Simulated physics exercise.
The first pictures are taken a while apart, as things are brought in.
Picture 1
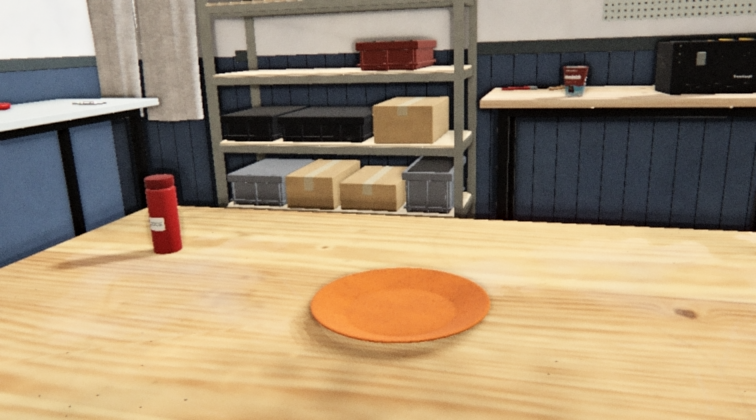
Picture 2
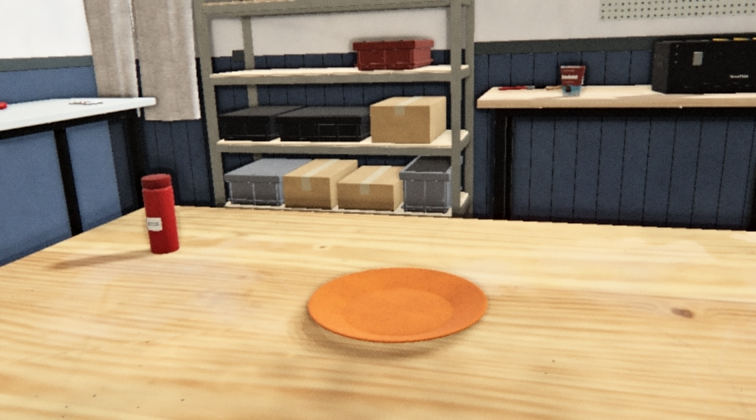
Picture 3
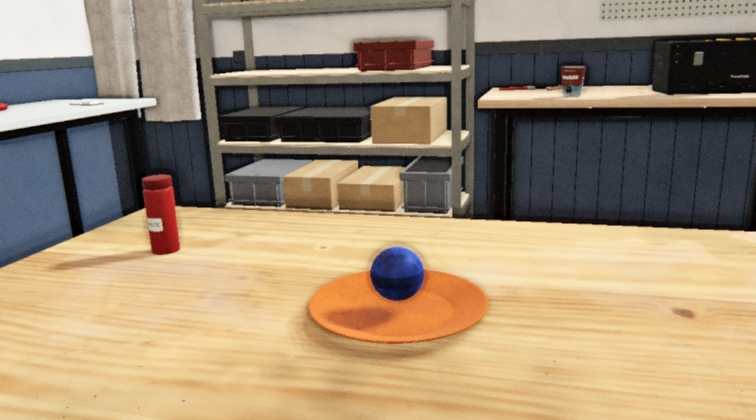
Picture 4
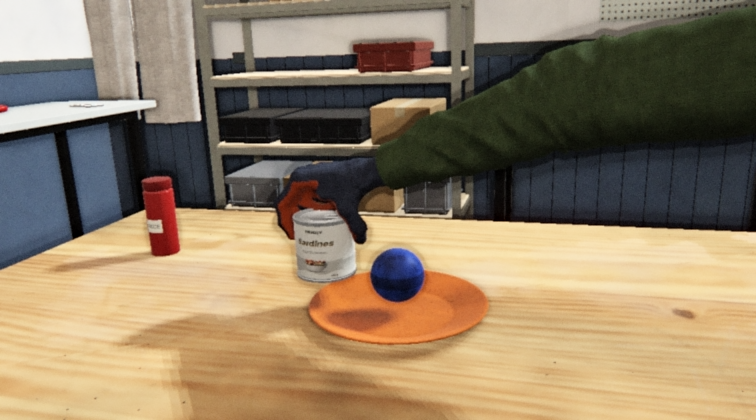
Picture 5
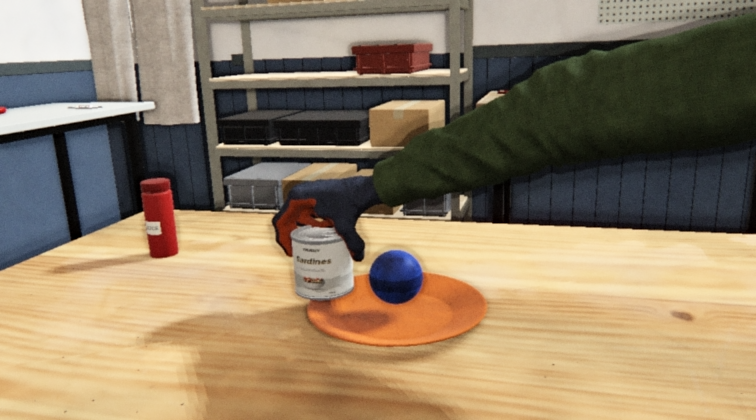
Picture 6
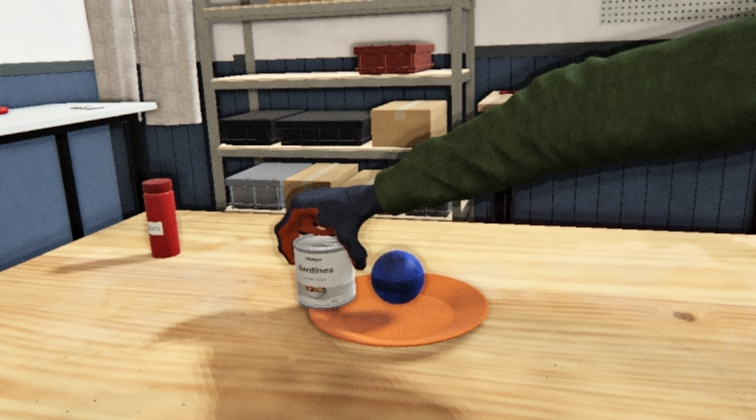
In a workshop, an orange plate sits on a wooden table to the right of a red shaker, and then a blue ball appears on the plate. A gloved hand reaches in from the right with a white tin, lowers it slightly beside the ball and sets it down, still gripping it.
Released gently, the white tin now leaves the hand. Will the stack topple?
No, it stays up.
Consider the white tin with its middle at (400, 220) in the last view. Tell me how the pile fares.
Outcome: The pile is knocked down.
Then, 0.20 s later than the last frame, all is still.
Then, 0.60 s later than the last frame, white tin resting near (325, 269).
When it is over, all 4 as before. End places, in pixels of the last picture, white tin near (325, 269). The pile keeps its balance.
